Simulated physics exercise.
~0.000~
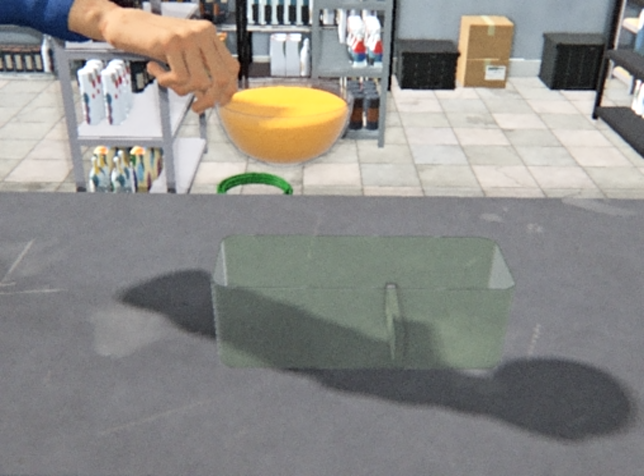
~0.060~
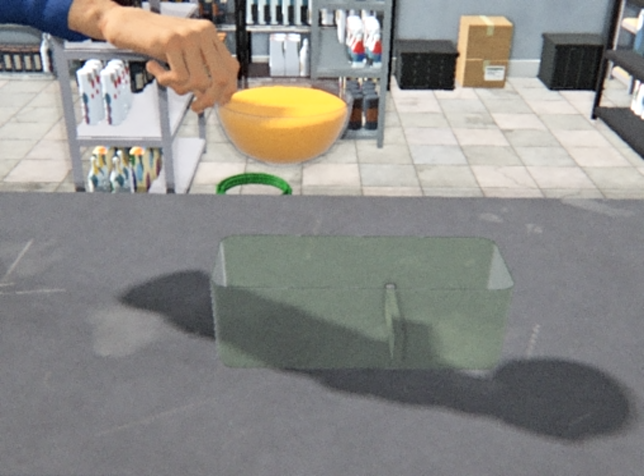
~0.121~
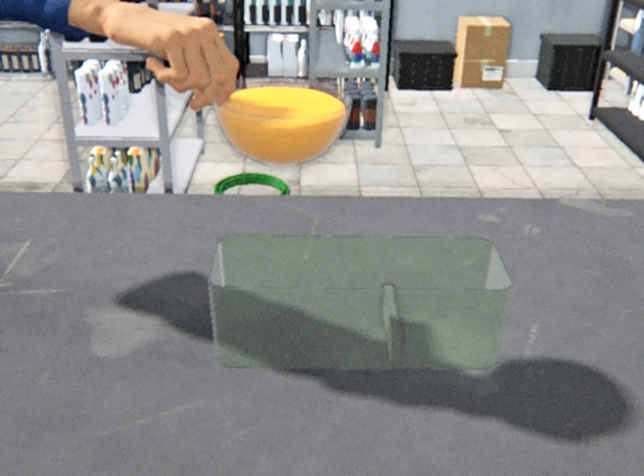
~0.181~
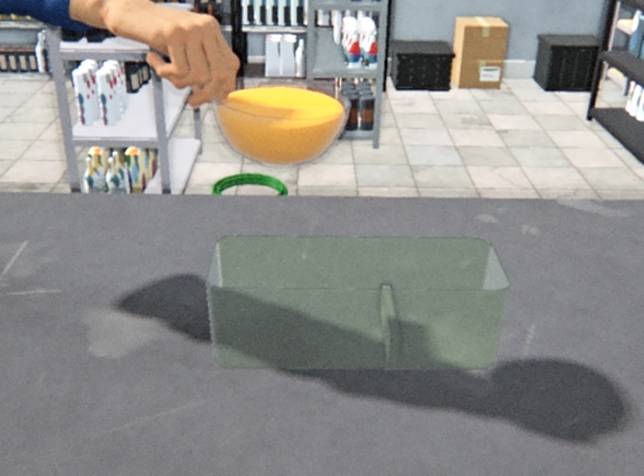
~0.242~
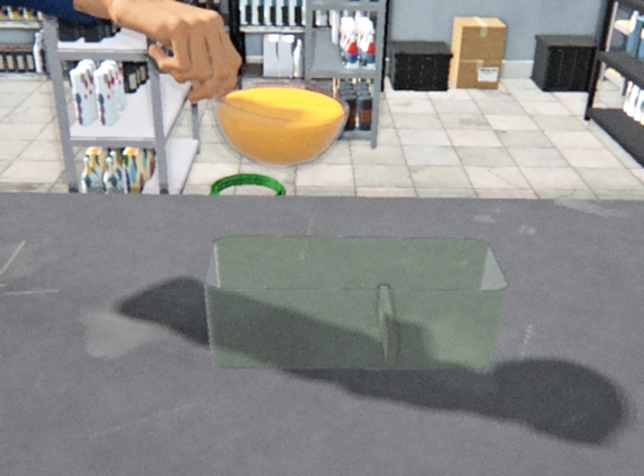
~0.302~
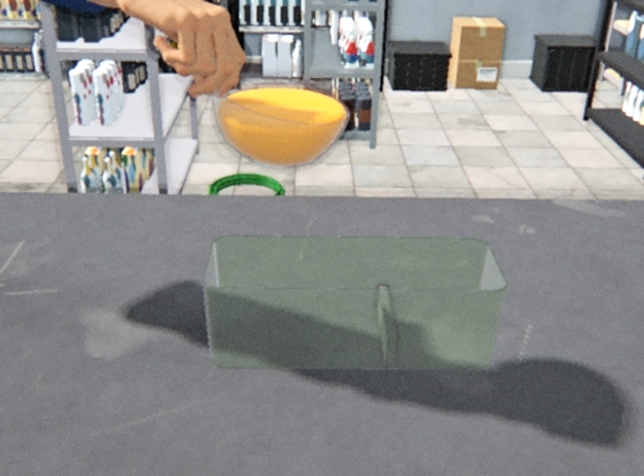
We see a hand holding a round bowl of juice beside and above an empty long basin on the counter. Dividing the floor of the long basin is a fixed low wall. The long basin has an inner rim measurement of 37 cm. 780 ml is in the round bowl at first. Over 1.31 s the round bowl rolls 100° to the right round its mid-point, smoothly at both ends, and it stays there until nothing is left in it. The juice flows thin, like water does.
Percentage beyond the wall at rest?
65 per cent.
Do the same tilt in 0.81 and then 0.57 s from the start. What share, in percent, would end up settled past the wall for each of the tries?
Result: 55 per cent, then 40 per cent.
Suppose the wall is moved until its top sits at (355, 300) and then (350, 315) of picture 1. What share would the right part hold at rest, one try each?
Respectively close to 95 and 90 %.
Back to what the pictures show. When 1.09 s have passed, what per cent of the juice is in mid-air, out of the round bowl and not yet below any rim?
Close to 9 %.
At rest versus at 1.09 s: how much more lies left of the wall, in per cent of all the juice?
Some 12 per cent.
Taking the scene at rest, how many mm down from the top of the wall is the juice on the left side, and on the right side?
Looks like roughly 38 mm on the left and roughly 16 mm on the right.
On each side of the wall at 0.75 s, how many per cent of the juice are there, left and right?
Lab note: Left near 4 %, right near 16.
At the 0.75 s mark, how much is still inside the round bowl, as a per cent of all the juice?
42 %.
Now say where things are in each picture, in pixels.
It leans 0°; its right rim is at (352, 98); the juice meets the walls at (219, 103) and (348, 105); the long basin's rim runs from (217, 261) to (506, 264); the wall's top is at (395, 310), in the first frame.
It leans 1°; its right rim is at (352, 99); the juice meets the walls at (218, 103) and (348, 106), in the second frame.
It leans 2°; its right rim is at (350, 101); the juice meets the walls at (217, 103) and (347, 107), in the third frame.
It leans 5°; its right rim is at (349, 105); the juice meets the walls at (217, 102) and (346, 108), in the fourth frame.
It leans 8°; its right rim is at (348, 109); the juice meets the walls at (216, 103) and (344, 108), in the fifth frame.
It leans 13°; its right rim is at (348, 115); the juice meets the walls at (217, 104) and (347, 109), in the sixth frame.
By 0.75 s the tilt is 62° and 42 per cent is still to pour, 4 is left of the wall and 16 right of it.
By 1.09 s the tilt is 93° and 3 per cent is still to pour, 23 is left of the wall and 65 right of it.
By 1.43 s the tilt is 100° and 0 per cent is still to pour, 33 is left of the wall and 66 right of it.
By 1.81 s the tilt is 100° and 0 per cent is still to pour, 33 is left of the wall and 66 right of it.
At rest 34 per cent lies left of the wall, 65 right of it and 1 outside.
